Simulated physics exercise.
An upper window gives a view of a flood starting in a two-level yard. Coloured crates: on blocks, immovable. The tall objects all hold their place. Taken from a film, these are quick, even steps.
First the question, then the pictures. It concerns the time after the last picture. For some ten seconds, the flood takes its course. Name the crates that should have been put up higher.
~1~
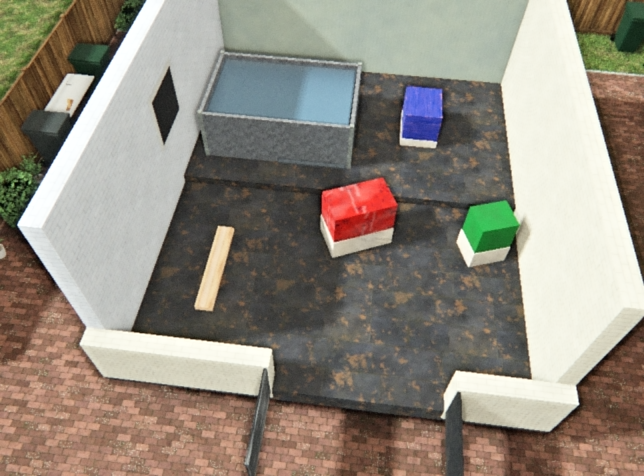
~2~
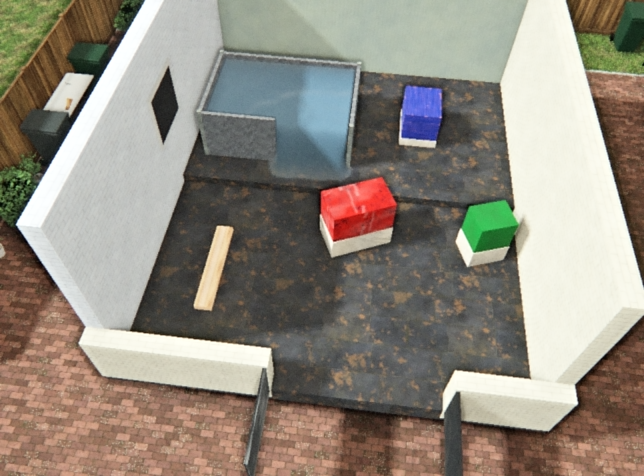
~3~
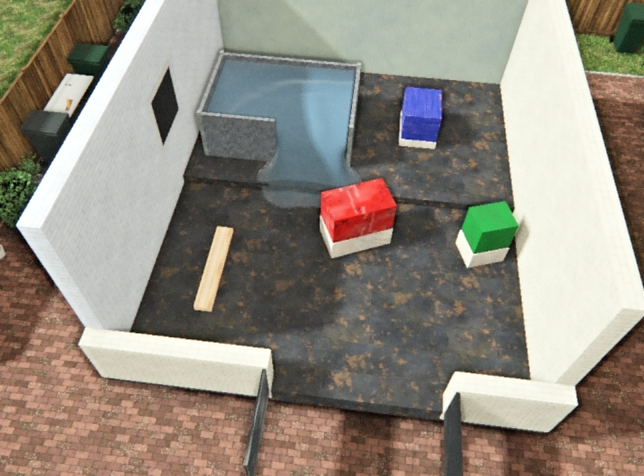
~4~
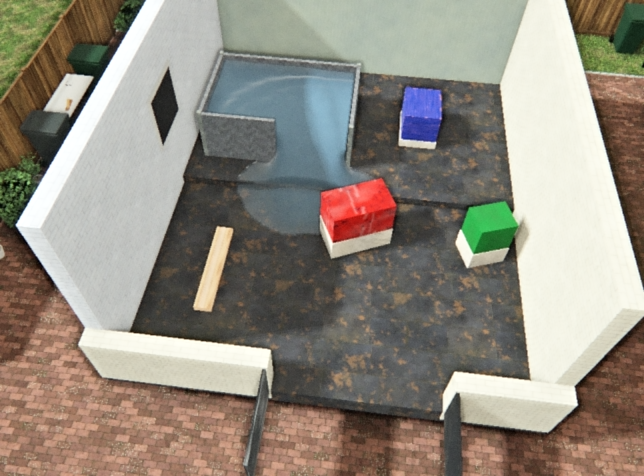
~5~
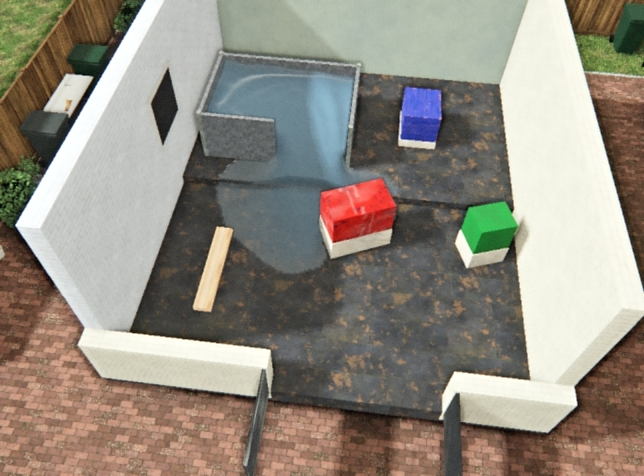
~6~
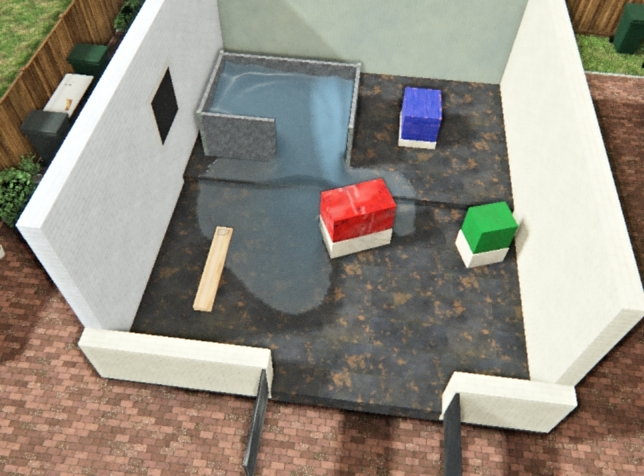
My prediction: The blue crate will be spared. The red crate will be hit by the water. The green crate will be spared.
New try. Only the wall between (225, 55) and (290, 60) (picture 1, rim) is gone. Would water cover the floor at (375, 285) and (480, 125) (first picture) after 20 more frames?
The first spot is unreached, the second submerged.
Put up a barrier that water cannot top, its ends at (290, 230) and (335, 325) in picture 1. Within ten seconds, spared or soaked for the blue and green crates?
Blue: Stays clear; green: Stays clear.
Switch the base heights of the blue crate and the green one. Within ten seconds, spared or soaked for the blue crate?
Note: Blue crate is left dry.
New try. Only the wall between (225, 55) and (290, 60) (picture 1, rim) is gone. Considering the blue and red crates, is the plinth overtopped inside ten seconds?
My take: The blue one gets flooded, while the red one stays clear.
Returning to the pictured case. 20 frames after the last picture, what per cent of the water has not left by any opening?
That comes to around 90 in a hundred.
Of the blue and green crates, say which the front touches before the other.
First to get wet: The one in green.
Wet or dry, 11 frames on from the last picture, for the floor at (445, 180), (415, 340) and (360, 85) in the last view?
Point one sodden, point two left clear, point three left clear.
A moment on, water covers 35 % of the floor; the blue crate not reached, the red crate water round its plinth, the green crate water round its plinth.
Next, water covers 45 % of the floor; the blue crate water round its plinth, the red crate water round its plinth, the green crate water round its plinth.
Then, water covers 60 % of the floor; the blue crate water round its plinth, the red crate water round its plinth, the green crate water round its plinth.
Later, water covers 75 % of the floor; the blue crate water round its plinth, the red crate water round its plinth, the green crate water round its plinth.
In the end, water covers 70 % of the floor; the blue crate stayed above the water, the red crate was topped, the green crate stayed above the water.
